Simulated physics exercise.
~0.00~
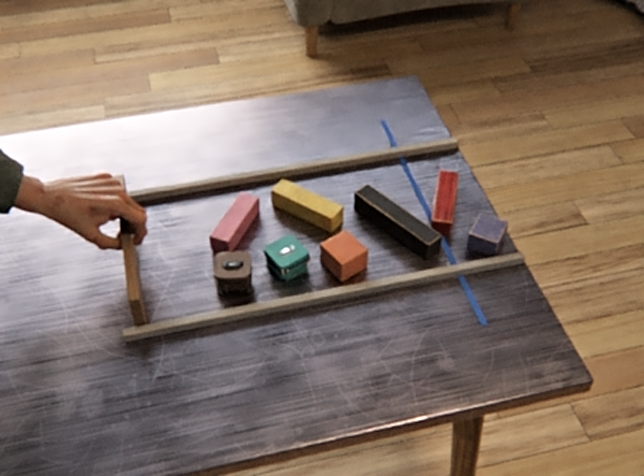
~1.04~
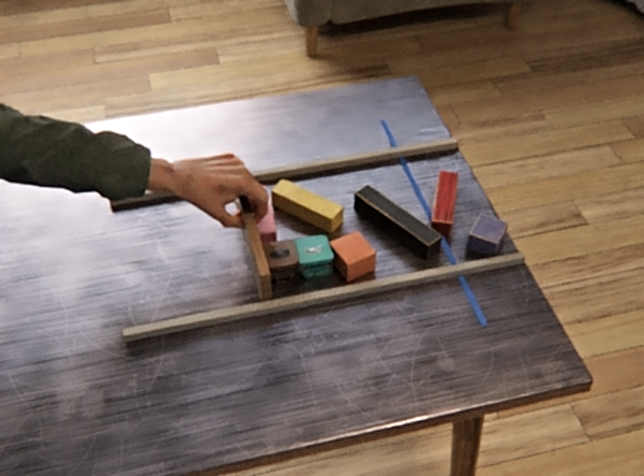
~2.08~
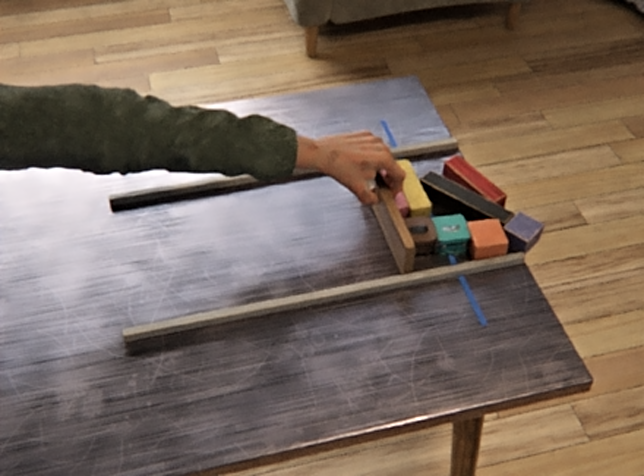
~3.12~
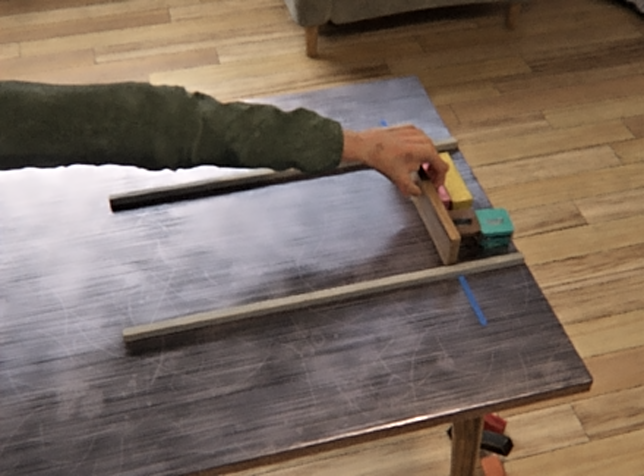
A hand in a dark green sleeve holds a small upright wooden board at the left end of a channel between two wooden rails on a dark table, seen from above at an angle. Pink, yellow, black and red bars lie with brown, teal, orange and bluish-purple blocks toward the blue tape line at the right. The hand slides the board rightward, gathering the pink bar and the brown, teal and orange blocks. Pushed on, everything bunches at the table's end. The red and black bars, orange block and purple block go over the edge, while the yellow, pink, brown and teal pieces remain against the board.
